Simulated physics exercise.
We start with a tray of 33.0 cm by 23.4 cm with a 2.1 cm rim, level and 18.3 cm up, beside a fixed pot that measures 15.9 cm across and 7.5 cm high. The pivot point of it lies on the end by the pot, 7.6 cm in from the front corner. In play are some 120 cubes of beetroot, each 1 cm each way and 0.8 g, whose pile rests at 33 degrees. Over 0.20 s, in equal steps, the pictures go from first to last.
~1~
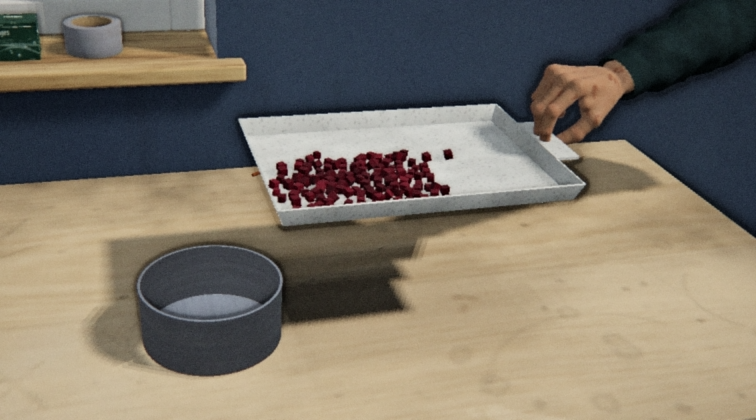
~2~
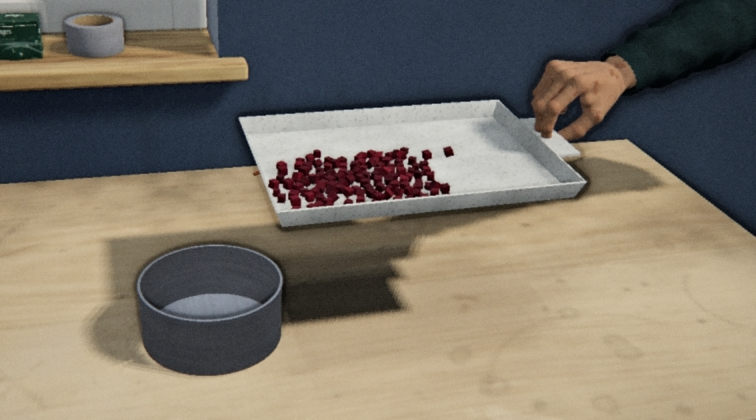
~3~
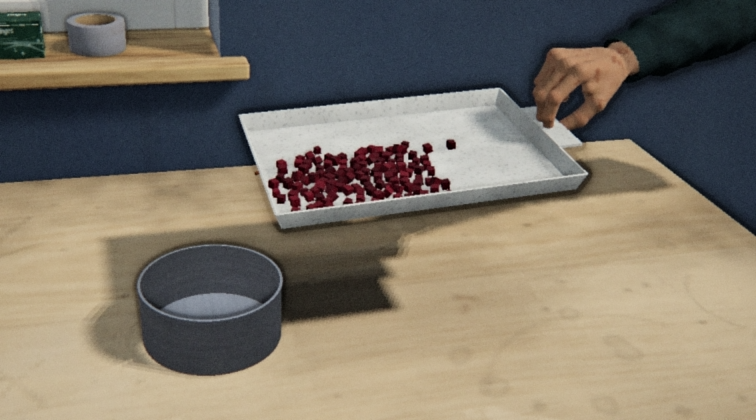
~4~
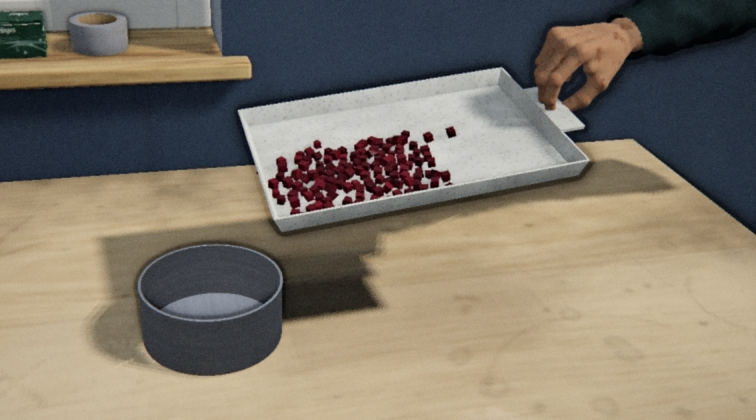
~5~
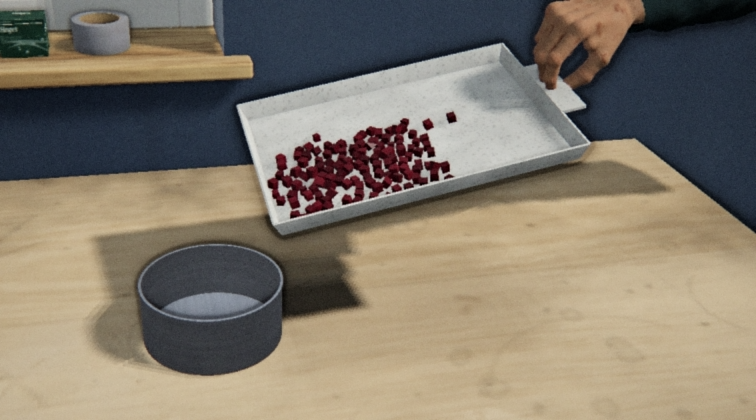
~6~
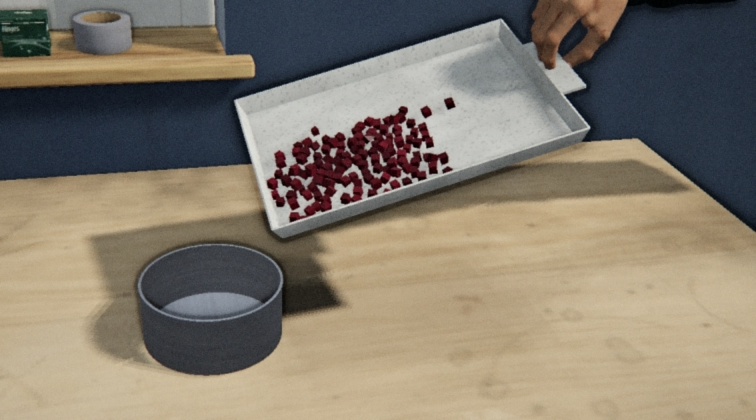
A hand lifted the right end of a white tray of dark red beetroot cubes, slowly at first and then higher, tilting it down toward the grey pot at left while the cubes stayed bunched together.
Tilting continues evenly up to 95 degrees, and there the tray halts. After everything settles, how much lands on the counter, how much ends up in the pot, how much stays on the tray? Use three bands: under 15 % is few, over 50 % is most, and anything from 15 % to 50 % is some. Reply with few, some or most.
Counter: Most, pot: Some, tray: Few.
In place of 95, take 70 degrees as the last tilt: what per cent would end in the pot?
Roughly 10 percent.
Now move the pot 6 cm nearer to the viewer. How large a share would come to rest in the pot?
I'd put it at around 90 per cent.
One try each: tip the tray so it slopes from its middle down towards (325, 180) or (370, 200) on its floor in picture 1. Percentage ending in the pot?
That would be close to 75 per cent and then close to 5 per cent.
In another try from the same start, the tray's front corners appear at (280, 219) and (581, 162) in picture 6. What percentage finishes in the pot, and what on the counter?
Pot: 10, counter: 90.
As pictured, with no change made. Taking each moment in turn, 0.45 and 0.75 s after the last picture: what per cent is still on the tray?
Roughly 95 then 5.
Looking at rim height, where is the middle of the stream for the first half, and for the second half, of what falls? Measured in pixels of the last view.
It passes about (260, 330) first and (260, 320) afterwards.
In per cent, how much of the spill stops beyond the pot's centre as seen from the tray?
Estimate: Roughly 40 per cent of the pieces.
Then, 0.27 s after the last picture, tilt 57 degrees; the tray holds 100 %, the pot 0 %.
Then, 0.45 s after the last picture, tilt 82 degrees; the tray holds 95 %, the pot 0 %.
Then, 0.75 s after the last picture, tilt 95 degrees; the tray holds 5 %, the pot 20 %.
In the end, counter 80 %, pot 20 %, tray 0 %.
